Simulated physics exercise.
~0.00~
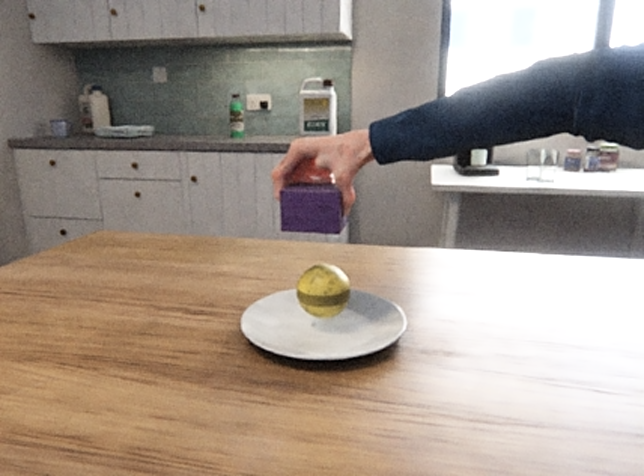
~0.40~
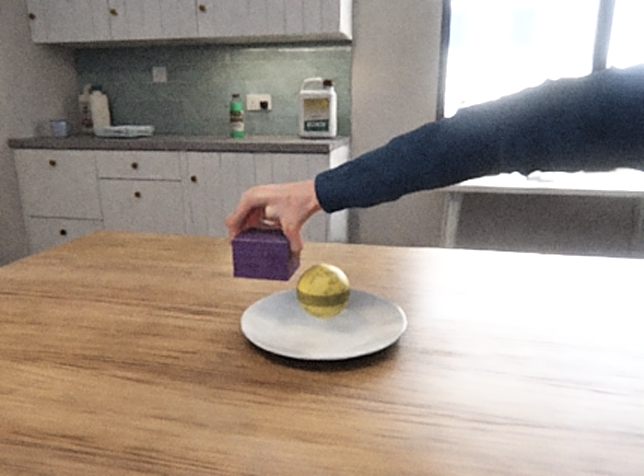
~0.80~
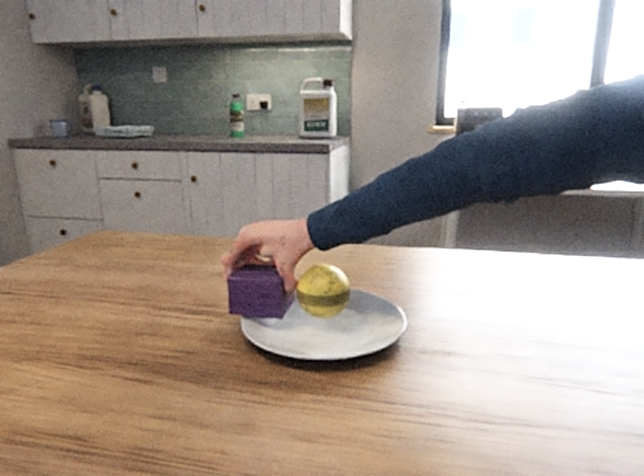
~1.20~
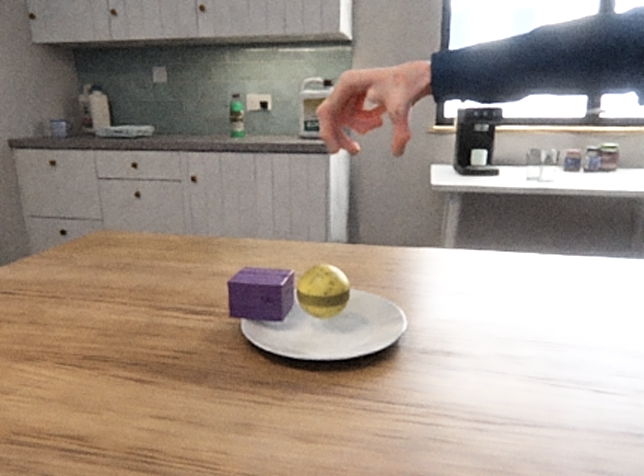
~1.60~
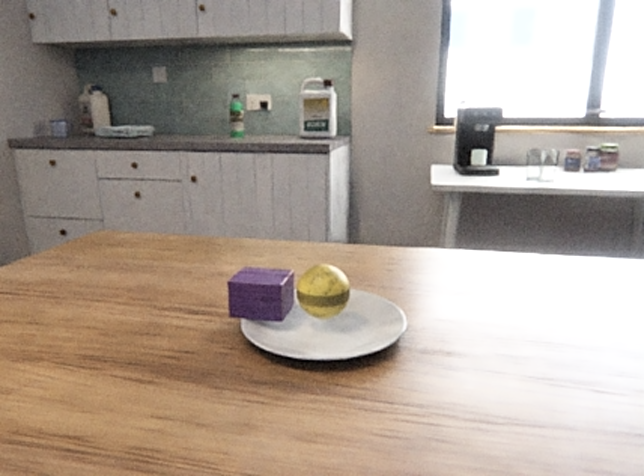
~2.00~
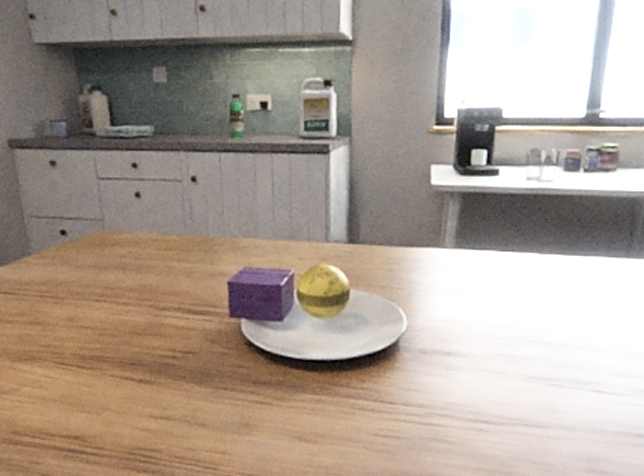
A hand lowered a purple block leftward and down onto the left edge of a white plate, beside a yellow ball on a wooden table, then let go and drew away, and the block and ball both stayed put.
